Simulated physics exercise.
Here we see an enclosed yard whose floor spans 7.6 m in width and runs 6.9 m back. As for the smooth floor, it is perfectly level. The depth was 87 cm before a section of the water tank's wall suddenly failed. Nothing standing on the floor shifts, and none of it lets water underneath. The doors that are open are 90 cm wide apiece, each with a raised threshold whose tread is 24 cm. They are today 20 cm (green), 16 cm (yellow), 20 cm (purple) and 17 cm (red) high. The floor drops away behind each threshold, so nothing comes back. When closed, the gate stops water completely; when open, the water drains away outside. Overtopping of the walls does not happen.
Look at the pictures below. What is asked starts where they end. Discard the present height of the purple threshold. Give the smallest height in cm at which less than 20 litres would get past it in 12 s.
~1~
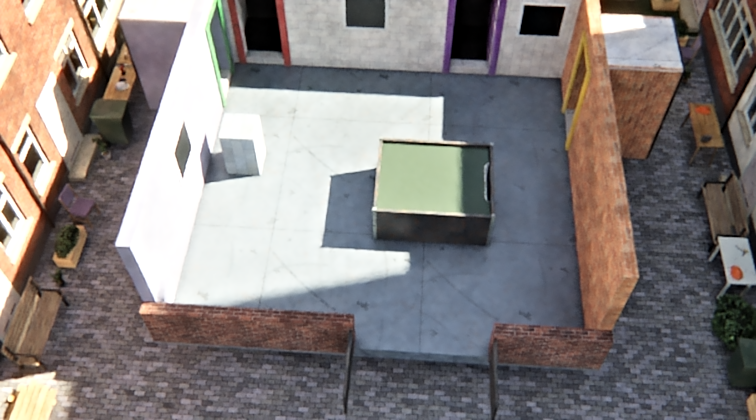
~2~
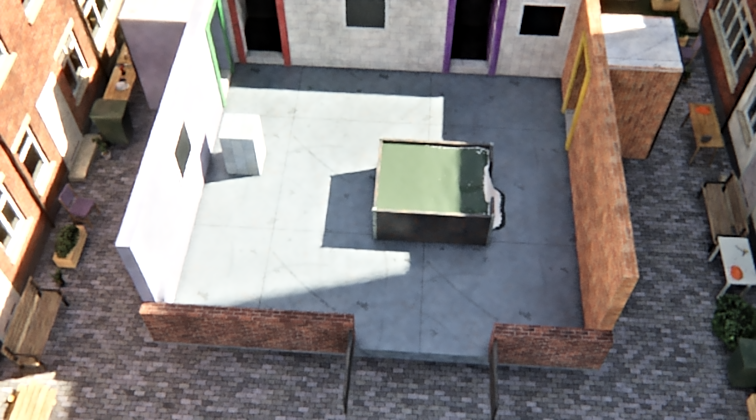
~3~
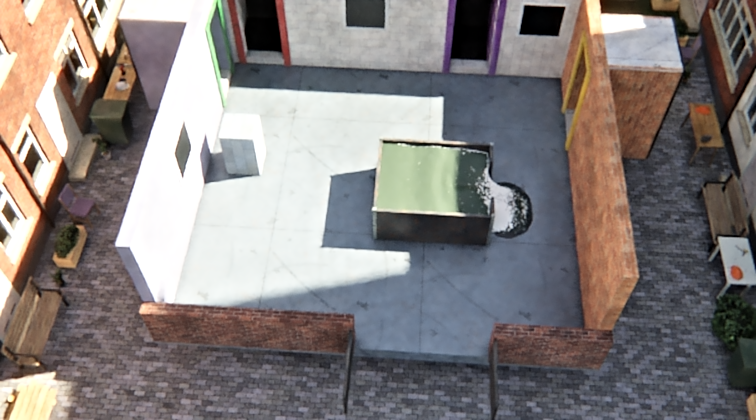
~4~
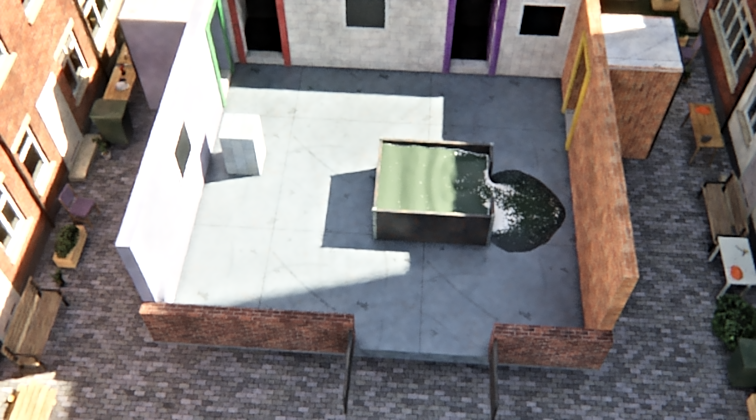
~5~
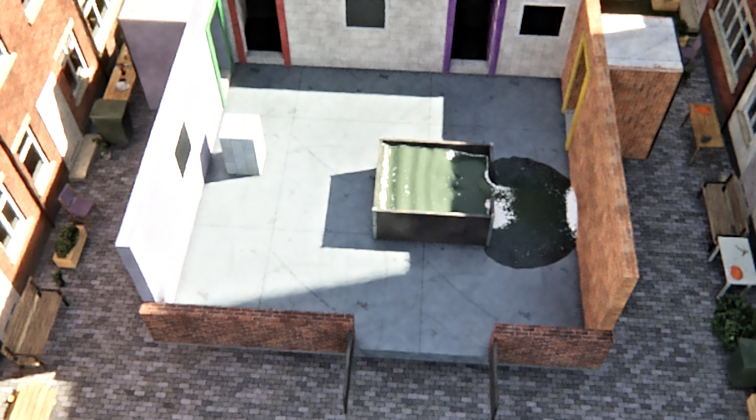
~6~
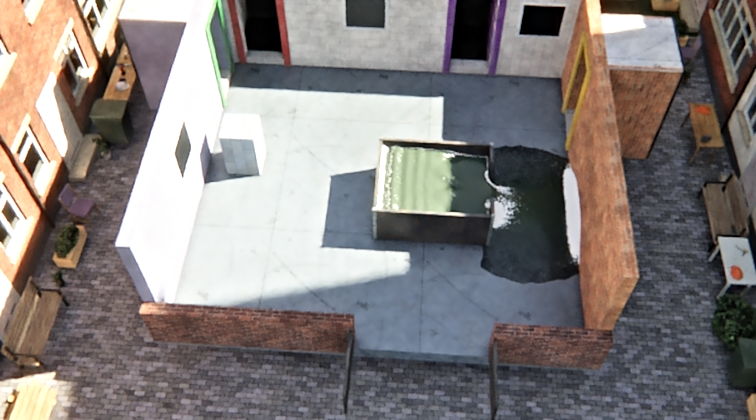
Close to 8.5 cm is just enough.
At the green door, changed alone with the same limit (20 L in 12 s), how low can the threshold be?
Green: Roughly 7.5 cm.
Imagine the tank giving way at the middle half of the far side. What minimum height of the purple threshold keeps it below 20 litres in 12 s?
Then 30 cm.
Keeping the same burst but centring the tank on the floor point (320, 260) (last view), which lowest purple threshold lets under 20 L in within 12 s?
Then roughly 10.0 cm.
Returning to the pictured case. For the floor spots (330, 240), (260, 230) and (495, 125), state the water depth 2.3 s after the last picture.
Depth: About 0, 0, 3 cm.
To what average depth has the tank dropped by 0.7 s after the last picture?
59 cm, roughly.
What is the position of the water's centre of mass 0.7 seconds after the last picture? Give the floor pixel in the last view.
It lies near (475, 207) in the last picture.
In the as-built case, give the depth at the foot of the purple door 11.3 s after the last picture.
It comes to about 4.5 centimetres deep.
Then, 0.7 s after the last picture water covers 15 % of the floor, deepest (47 cm) near (573, 212); it has not reached the purple door.
Then, 2.3 s after the last picture water covers 35 % of the floor, deepest (32 cm) near (586, 350); 15 cm at the purple door, 0 litres in over its 20 cm threshold.
Then, 11.3 s after the last picture water covers 100 % of the floor, deepest (10 cm) near (358, 214); 5 cm at the purple door, 0 litres in over its 20 cm threshold.
At the purple door as built, the water peaked near 15 cm, 2.3 s after the last picture.
Run again over the same 12 s with other heights there, 35 litres in over 7 cm, 9 litres over 10.5 cm. The limit of 20 litres is kept from about 8.5 cm up.
